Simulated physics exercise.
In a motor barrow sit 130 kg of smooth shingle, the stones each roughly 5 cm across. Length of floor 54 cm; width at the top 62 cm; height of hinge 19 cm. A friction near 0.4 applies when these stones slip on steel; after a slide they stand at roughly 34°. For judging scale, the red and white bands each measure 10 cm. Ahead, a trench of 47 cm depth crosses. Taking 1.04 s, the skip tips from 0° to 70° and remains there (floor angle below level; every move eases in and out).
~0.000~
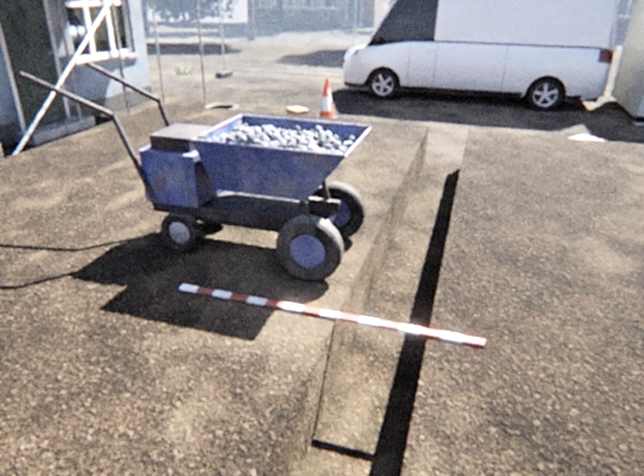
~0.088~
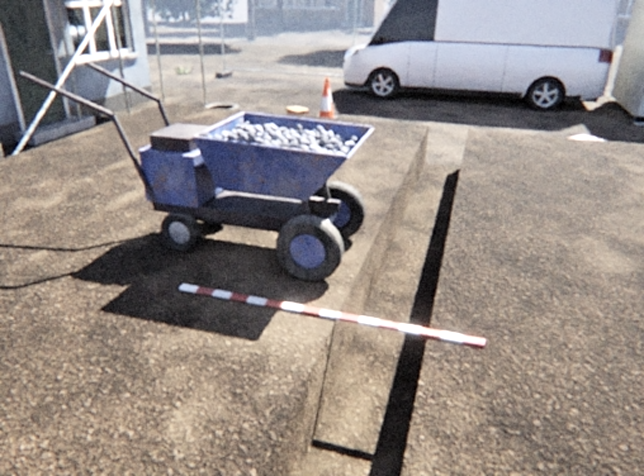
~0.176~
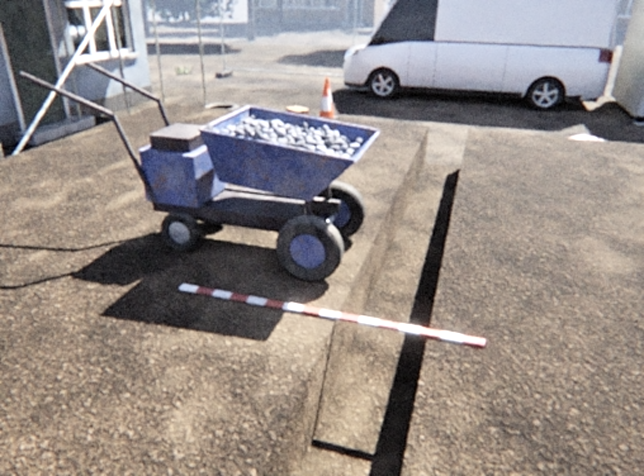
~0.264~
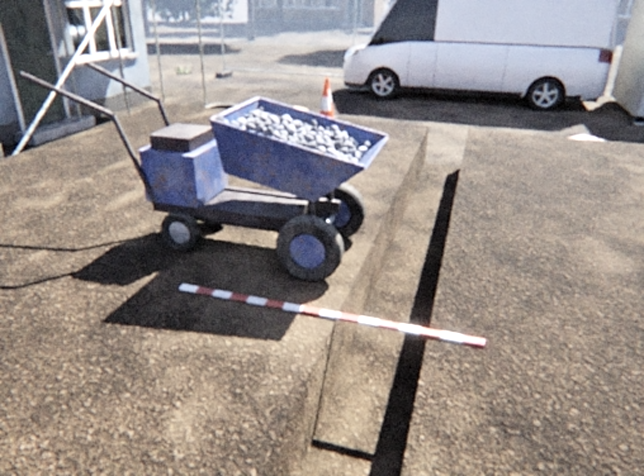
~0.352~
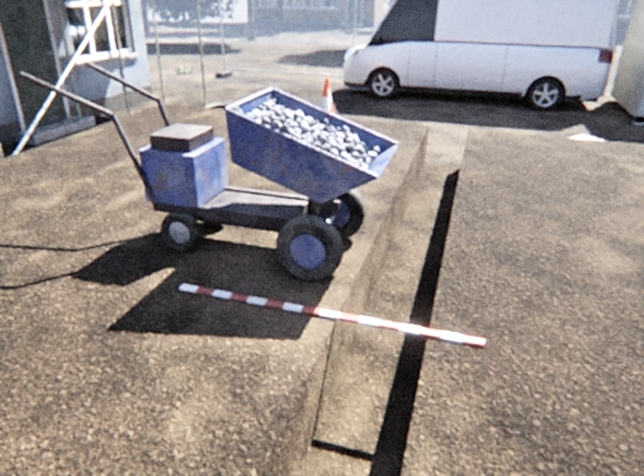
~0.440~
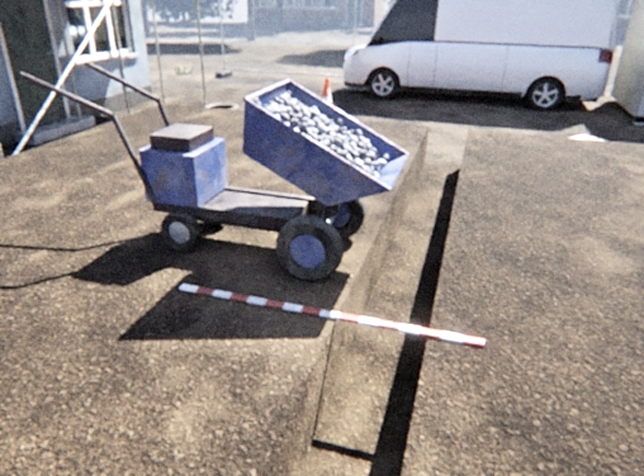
A blue motor barrow's skip full of pale stones tilts steadily forward to the right.
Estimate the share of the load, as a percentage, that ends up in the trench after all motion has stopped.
Roughly 29 per cent of the load ends up there.
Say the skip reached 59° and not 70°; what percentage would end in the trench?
Near 35 per cent then.
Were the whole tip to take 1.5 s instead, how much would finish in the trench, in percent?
I'd put it at some 35 in a hundred.
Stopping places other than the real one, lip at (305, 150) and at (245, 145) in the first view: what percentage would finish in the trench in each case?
About 75 per cent first, then about 85 per cent.
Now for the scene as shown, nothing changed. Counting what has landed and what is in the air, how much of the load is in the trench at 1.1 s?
Some 5 per cent of the load by that point.
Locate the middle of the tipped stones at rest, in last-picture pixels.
The middle should be near (476, 277).
After 0.8 s the floor is at 59°; 100 % in the skip; the foremost stones are at (426, 221).
After 1.1 s the floor is at 70°; 49 % in the skip, 5 % in the trench, 46 % past the trench; the foremost stones are at (522, 294).
After 1.5 s the floor is at 70°; 16 % in the skip, 14 % in the trench, 70 % past the trench; the foremost stones are past the picture's edge.
After 3.4 s the floor is at 70°; 0 % in the skip, 29 % in the trench, 71 % past the trench; the foremost stones are past the picture's edge.
